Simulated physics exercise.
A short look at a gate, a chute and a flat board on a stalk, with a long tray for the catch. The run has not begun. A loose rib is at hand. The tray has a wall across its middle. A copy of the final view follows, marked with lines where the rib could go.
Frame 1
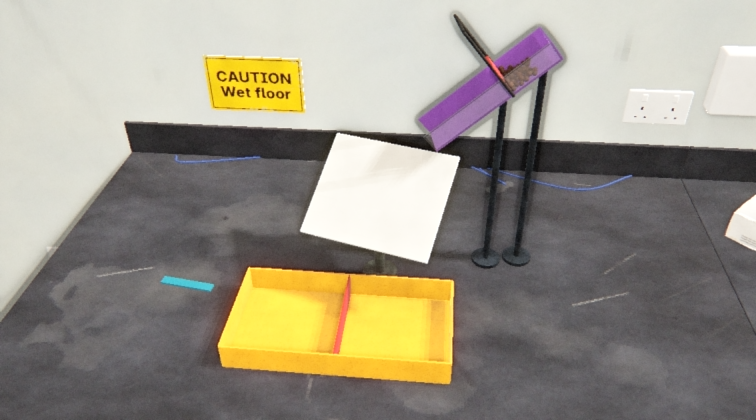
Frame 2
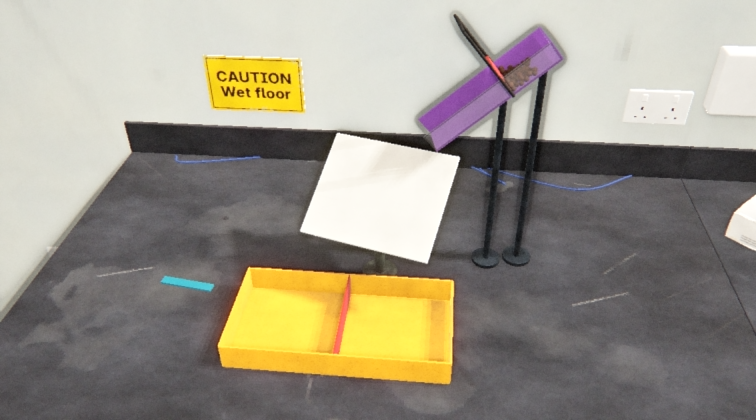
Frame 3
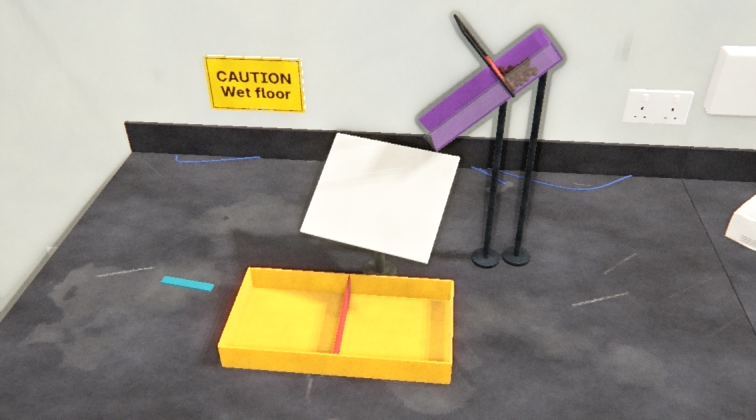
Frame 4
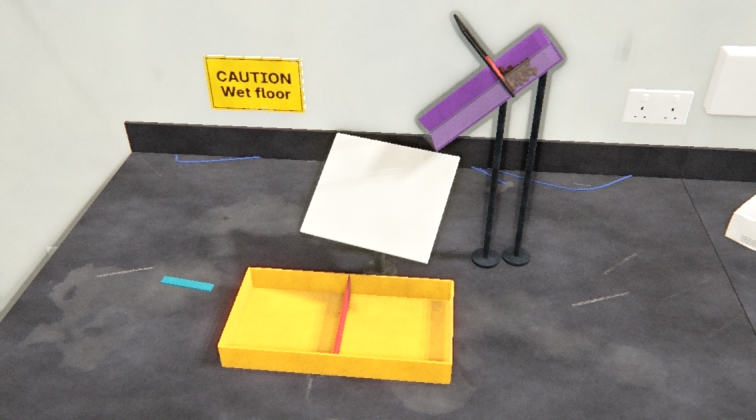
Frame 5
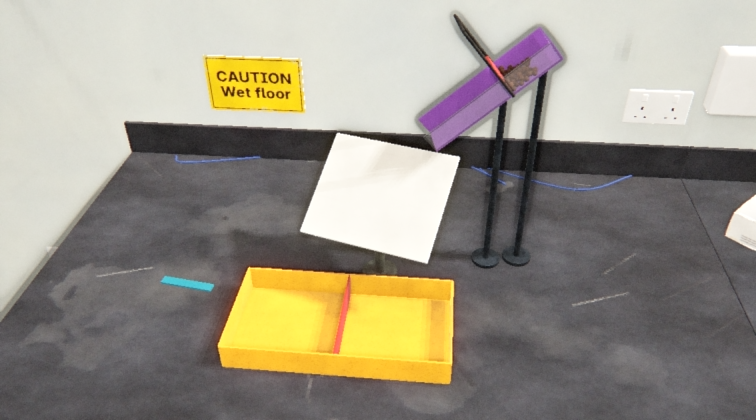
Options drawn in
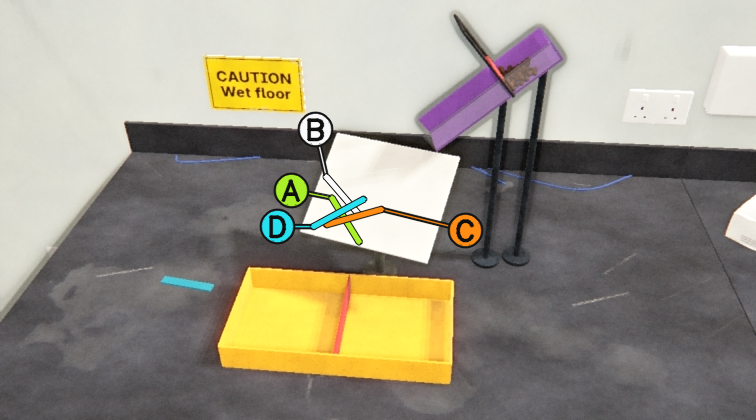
Nothing moves, and the camera, looking slightly down on a dark grey worktop against a pale wall, stays still throughout. At upper right, a sloping purple chute on two black posts holds a heap of small brown berries behind a red and black gate. Left of it a white board tilts above a yellow tray with a red middle wall, near a yellow caution sign and a loose blue strip.
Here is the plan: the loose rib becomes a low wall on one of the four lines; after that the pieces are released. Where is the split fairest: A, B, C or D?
Choose B.
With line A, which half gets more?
Right.
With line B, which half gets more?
More lands on the right.
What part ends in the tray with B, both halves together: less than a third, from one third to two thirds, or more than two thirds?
More than two thirds.
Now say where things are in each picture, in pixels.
In the first picture, load behind the gate (513, 77), allspice berries; lip of the chute (434, 142), sloping fairly steeply.
In the second picture, middle of the board (379, 194), tilted fairly steeply; middle of its low edge (361, 246); of its high edge (396, 145).
In the third picture, front corners of the tray (219, 346) and (451, 363); front end of its middle wall (333, 355); gate still shut (493, 67).
In the fourth picture, middle of the load (513, 77); lip (434, 142).
In the fifth picture, middle of the load (513, 77); lip (434, 142).
On the marked copy, line A from (331, 198) to (359, 241); line B from (326, 176) to (359, 214); line C from (381, 209) to (326, 224); line D from (363, 199) to (313, 226).
With A, of what is caught, about a tenth in the left half, almost all in the right.
With B, of what is caught, roughly a third in the left half, roughly two thirds in the right.
With C, of what is caught, the larger part in the left half, about a tenth in the right.
With D, of what is caught, almost all in the left half, about a tenth in the right.
